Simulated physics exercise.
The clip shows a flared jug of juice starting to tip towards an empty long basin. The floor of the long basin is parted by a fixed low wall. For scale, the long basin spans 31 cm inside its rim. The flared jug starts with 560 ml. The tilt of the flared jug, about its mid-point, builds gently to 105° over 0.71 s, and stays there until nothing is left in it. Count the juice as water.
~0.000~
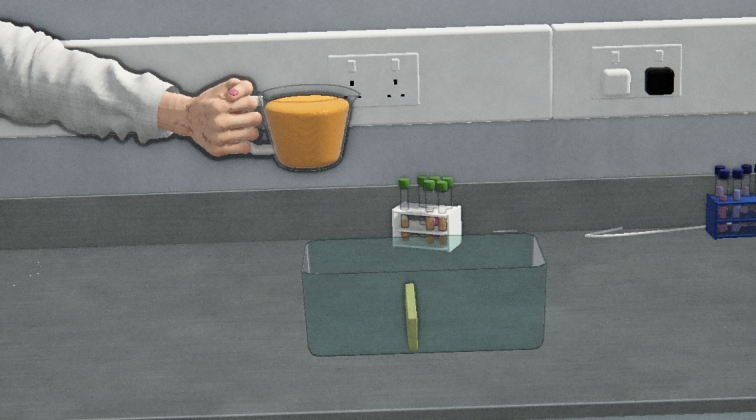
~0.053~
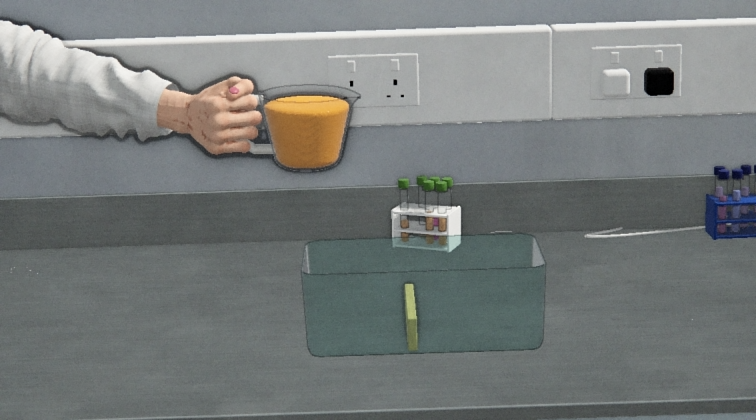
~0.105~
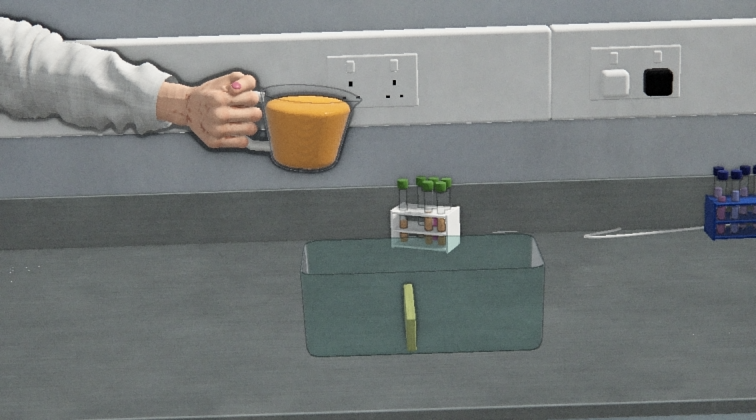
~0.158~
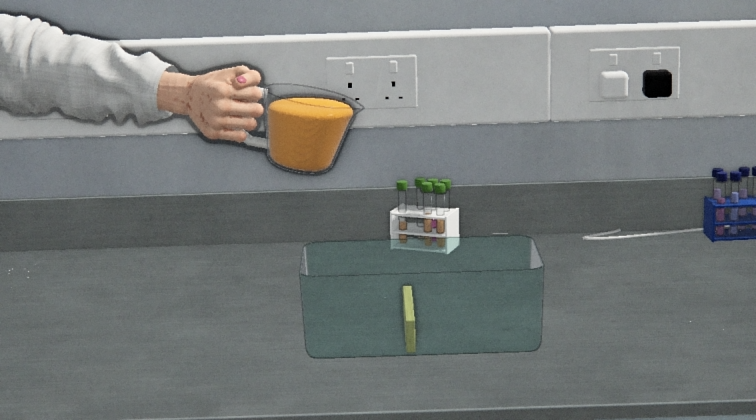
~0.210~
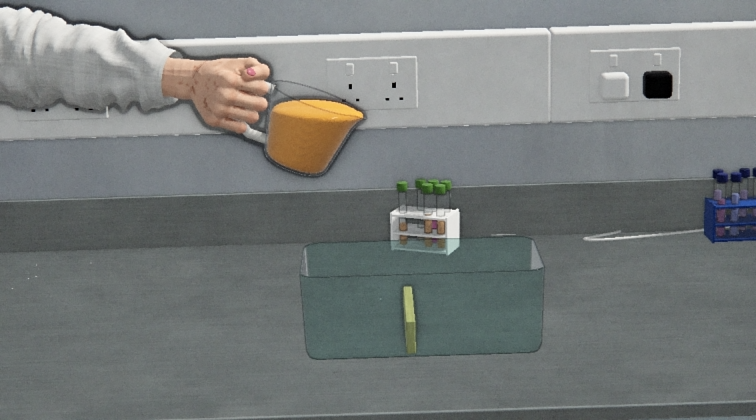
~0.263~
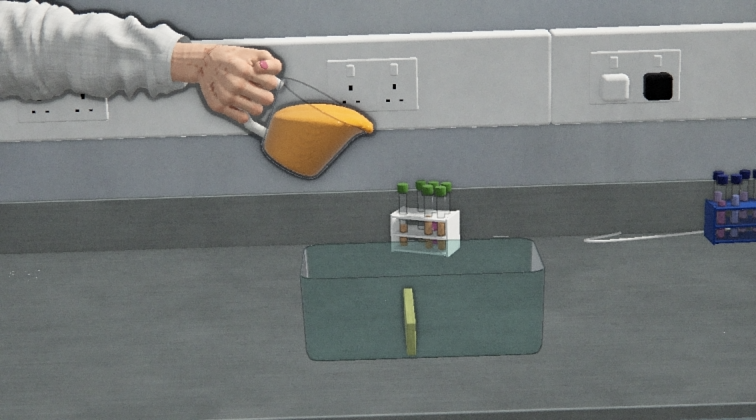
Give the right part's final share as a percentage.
Roughly 54 per cent is past the wall.
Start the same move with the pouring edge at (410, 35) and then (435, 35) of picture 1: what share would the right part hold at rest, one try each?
In turn about 85 and 80 per cent.
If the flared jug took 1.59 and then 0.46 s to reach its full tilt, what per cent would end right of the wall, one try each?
First 75, then 35 per cent.
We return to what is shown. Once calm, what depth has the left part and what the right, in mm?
Some 14 mm on the left and 12 mm on the right.
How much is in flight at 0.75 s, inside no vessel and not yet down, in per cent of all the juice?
Near 10 in a hundred.
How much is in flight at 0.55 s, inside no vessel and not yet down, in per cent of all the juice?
Some 38 per cent.
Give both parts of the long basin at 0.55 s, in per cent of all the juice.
Left about 1, right about 24.
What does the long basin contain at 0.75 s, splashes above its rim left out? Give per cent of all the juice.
Near 88 in a hundred.
After 0.55 s the tilt is 92° and 36 per cent is still to pour, 1 is left of the wall and 25 right of it.
After 0.75 s the tilt is 105° and 3 per cent is still to pour, 34 is left of the wall and 53 right of it.
After 0.97 s the tilt is 105° and 0 per cent is still to pour, 44 is left of the wall and 54 right of it.
After 1.21 s the tilt is 105° and 0 per cent is still to pour, 44 is left of the wall and 55 right of it.
In the end 44 per cent lies left of the wall, 54 right of it and 1 outside.
